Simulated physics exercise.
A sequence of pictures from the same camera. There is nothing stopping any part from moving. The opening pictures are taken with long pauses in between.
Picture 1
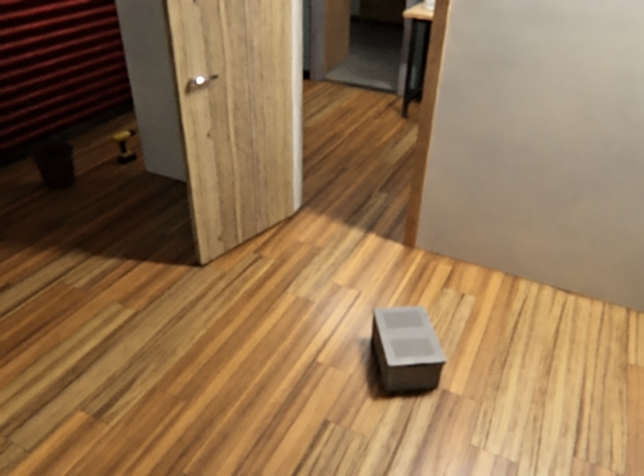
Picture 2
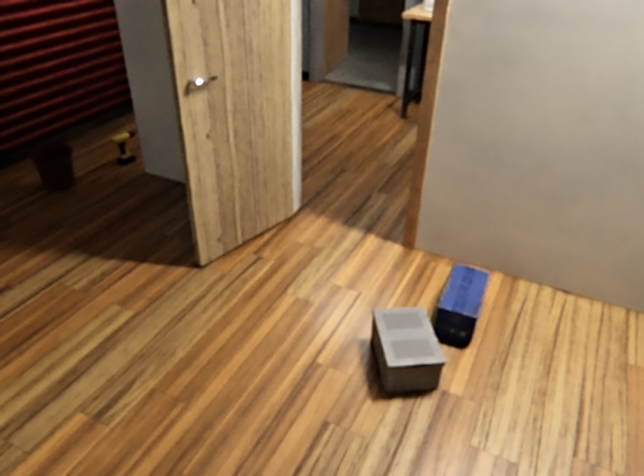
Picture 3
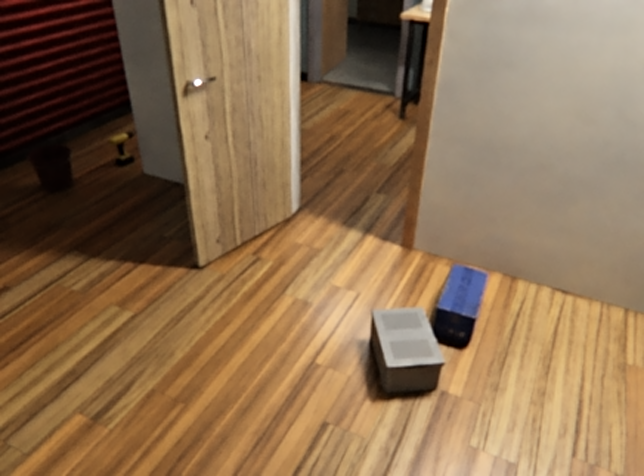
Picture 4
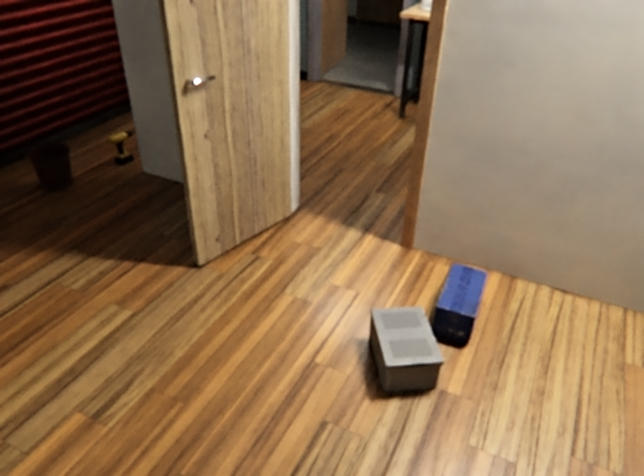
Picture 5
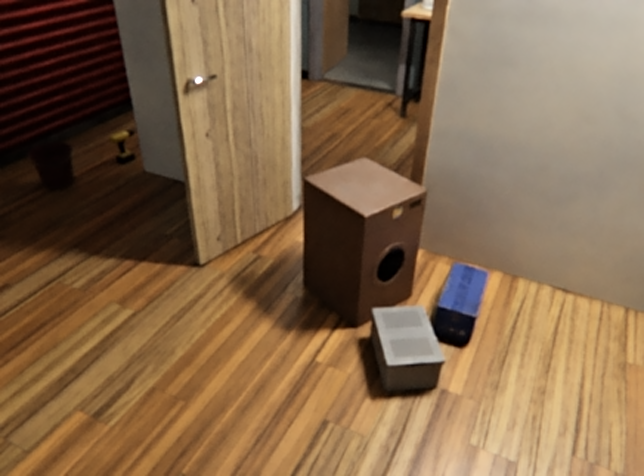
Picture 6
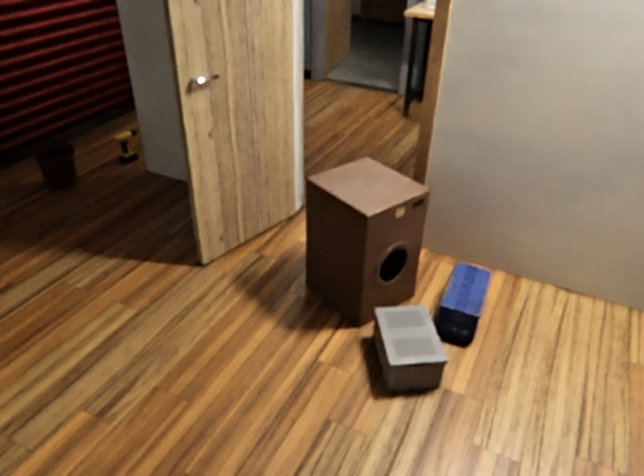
Wooden door standing open and still beside a grey tote as a blue box, then a brown appliance, appear on the floor.
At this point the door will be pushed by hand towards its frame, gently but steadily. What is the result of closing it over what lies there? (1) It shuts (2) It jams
It jams.
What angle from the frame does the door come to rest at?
Open angle: About 55°.
Then, 0.60 s past the last view, door at 96°.
Then, 1.00 s past the last view, door at 84°.
Then, 1.30 s past the last view, door at 74°.
Then, 1.60 s past the last view, door at 62°.
Finally, door at 57°; all 3 still in place. Final places as the last picture's camera would see them, brown appliance near (364, 240).
